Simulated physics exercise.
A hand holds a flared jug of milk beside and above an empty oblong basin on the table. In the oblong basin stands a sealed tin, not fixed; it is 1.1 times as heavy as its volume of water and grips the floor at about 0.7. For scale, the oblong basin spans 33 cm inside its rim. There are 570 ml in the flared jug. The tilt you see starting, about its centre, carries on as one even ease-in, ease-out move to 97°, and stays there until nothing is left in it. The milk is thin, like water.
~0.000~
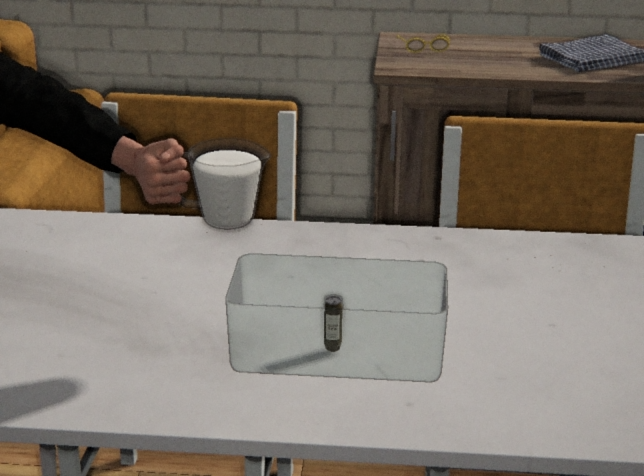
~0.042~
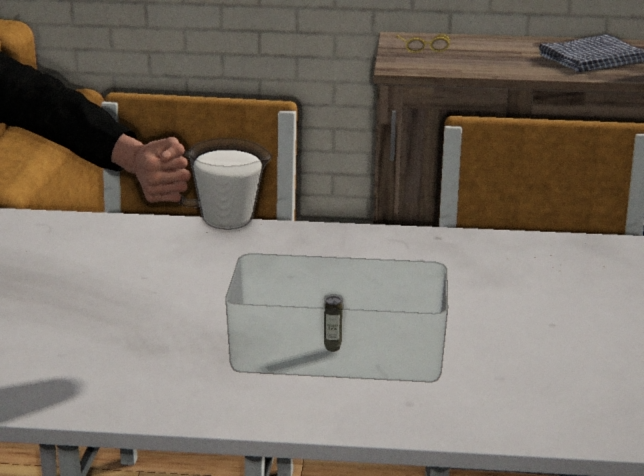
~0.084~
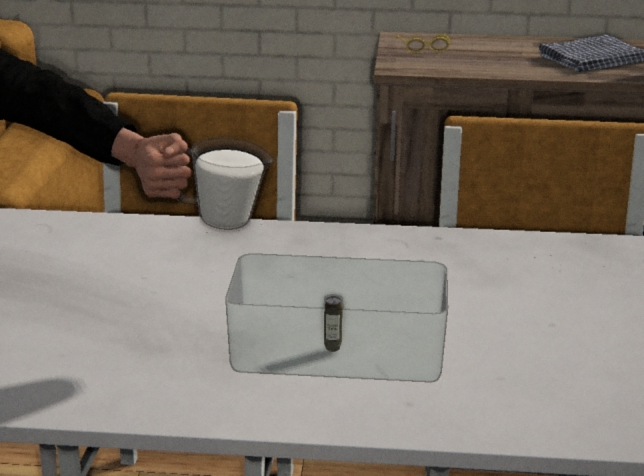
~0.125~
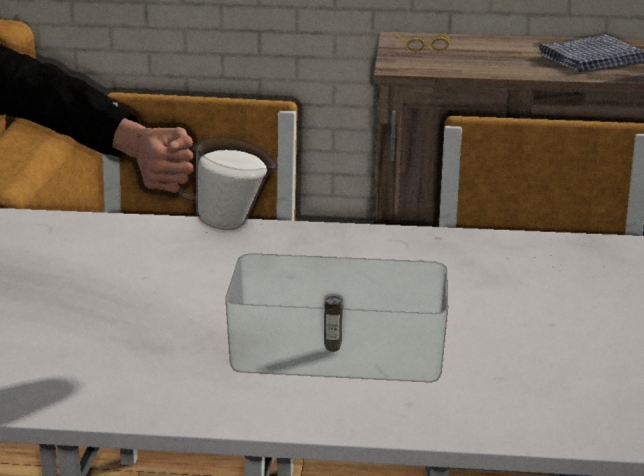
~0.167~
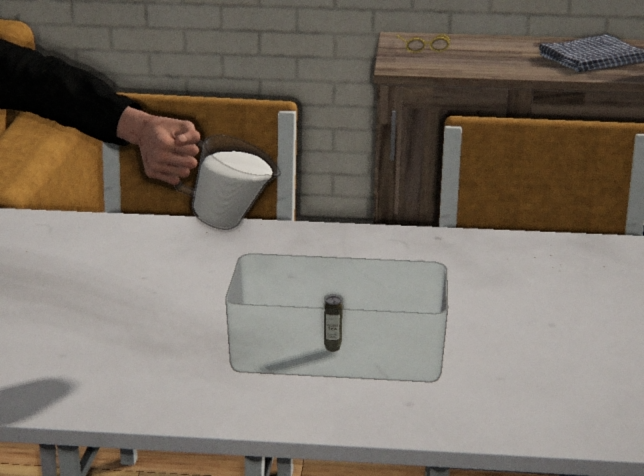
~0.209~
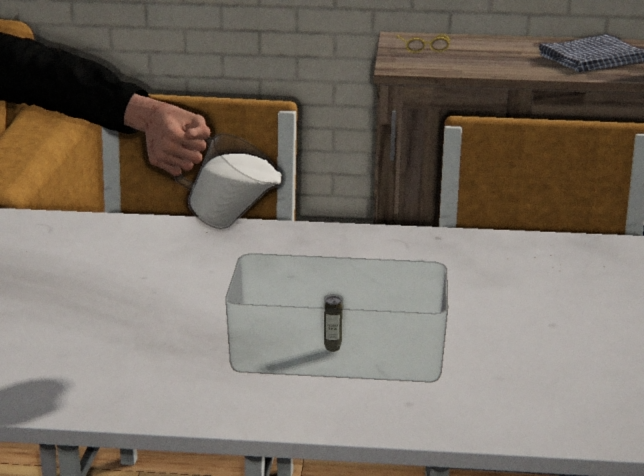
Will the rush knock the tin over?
It falls.
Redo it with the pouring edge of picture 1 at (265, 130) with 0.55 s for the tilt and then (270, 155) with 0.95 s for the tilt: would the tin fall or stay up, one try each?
First it topples; then it falls.
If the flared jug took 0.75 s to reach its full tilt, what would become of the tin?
Then it goes over.
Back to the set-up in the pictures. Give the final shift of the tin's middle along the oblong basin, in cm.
Some 9.5 cm.
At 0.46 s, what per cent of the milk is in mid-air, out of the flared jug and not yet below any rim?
Near 34 in a hundred.
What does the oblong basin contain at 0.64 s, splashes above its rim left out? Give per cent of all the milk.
Some 70 per cent.
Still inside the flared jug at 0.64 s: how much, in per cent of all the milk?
About 12 per cent.
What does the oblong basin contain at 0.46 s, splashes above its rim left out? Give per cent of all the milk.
About 16 per cent.
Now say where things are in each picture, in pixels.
In the first picture, it leans 0°; its right rim is at (271, 155); the milk meets the walls at (194, 160) and (261, 163); the oblong basin's rim runs from (233, 279) to (447, 289); the tin's top is at (333, 302).
In the second picture, it leans 2°; its right rim is at (272, 156); the milk meets the walls at (194, 160) and (262, 163).
In the third picture, it leans 6°; its right rim is at (274, 160); the milk meets the walls at (197, 158) and (264, 165).
In the fourth picture, it leans 13°; its right rim is at (278, 165); the milk meets the walls at (200, 157) and (268, 167).
In the fifth picture, it leans 22°; its right rim is at (281, 173); the milk meets the walls at (203, 160) and (273, 170).
In the sixth picture, it leans 33°; its right rim is at (283, 183); the milk meets the walls at (201, 170) and (275, 174); 1 per cent is over the edge.
Then, 0.46 s in, the tilt is 92° and 49 per cent is still to pour; the tin stands where it began.
Then, 0.64 s in, the tilt is 97° and 12 per cent is still to pour; the tin stands 3 cm from where it began.
Then, 0.82 s in, the tilt is 97° and 2 per cent is still to pour; the tin lies on its side.
Then, 1.03 s in, the tilt is 97° and 0 per cent is still to pour; the tin lies on its side.
Finally, the tin lies on its side.
